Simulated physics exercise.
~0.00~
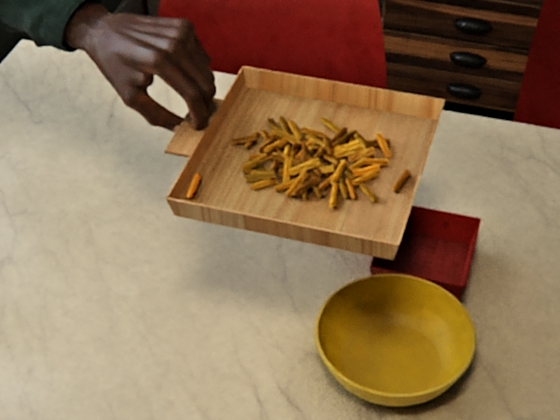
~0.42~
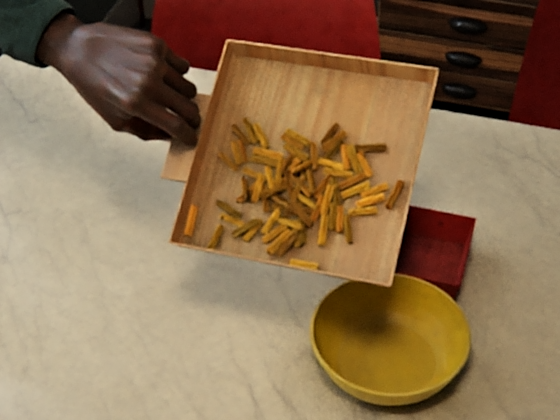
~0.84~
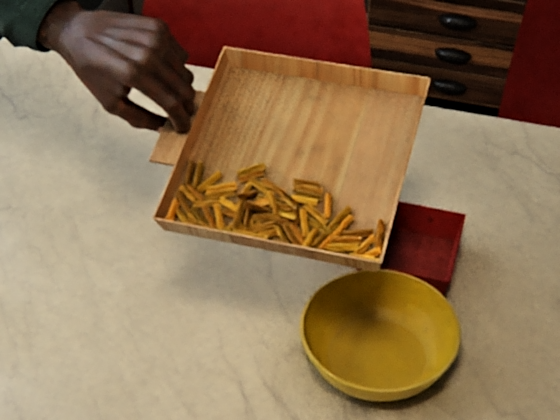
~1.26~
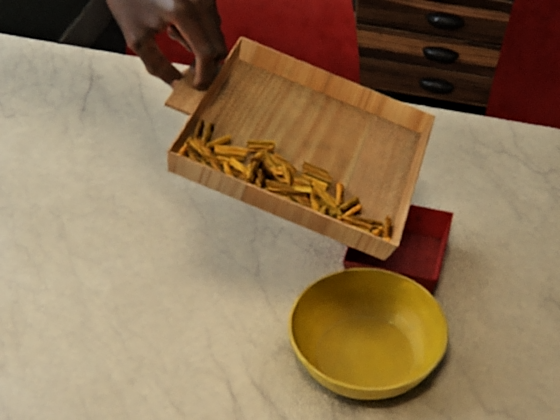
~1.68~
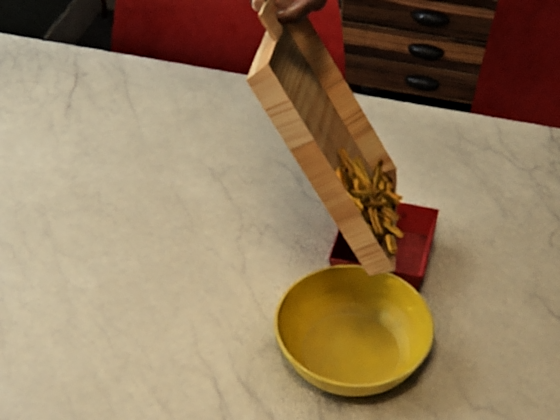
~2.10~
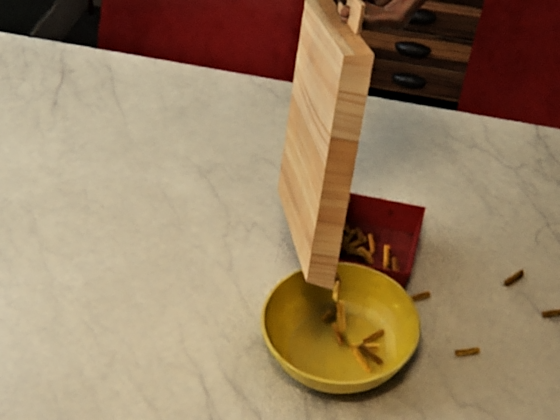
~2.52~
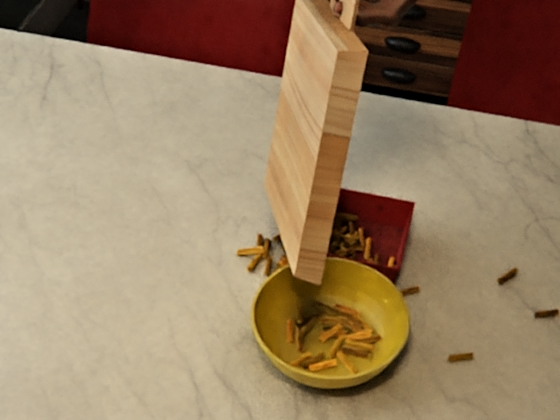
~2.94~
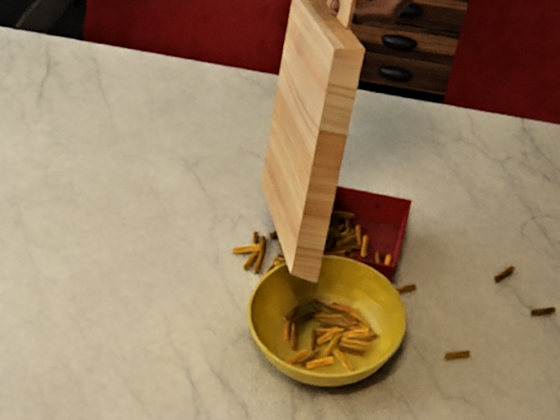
A pale marble table is seen from above at an angle, with red chairs and a dark wooden chest of drawers behind it. A hand in a dark green sleeve holds a square wooden tray of short yellow and orange pasta pieces over a yellow bowl and a small red tin. The tray tips towards the viewer, sliding the pieces to its near edge, then starts to level. Moving right and slightly up, it tilts steeply to the right and empties. Pasta ends up in the bowl, in the tin and scattered on the table, while the tray stays held upright.
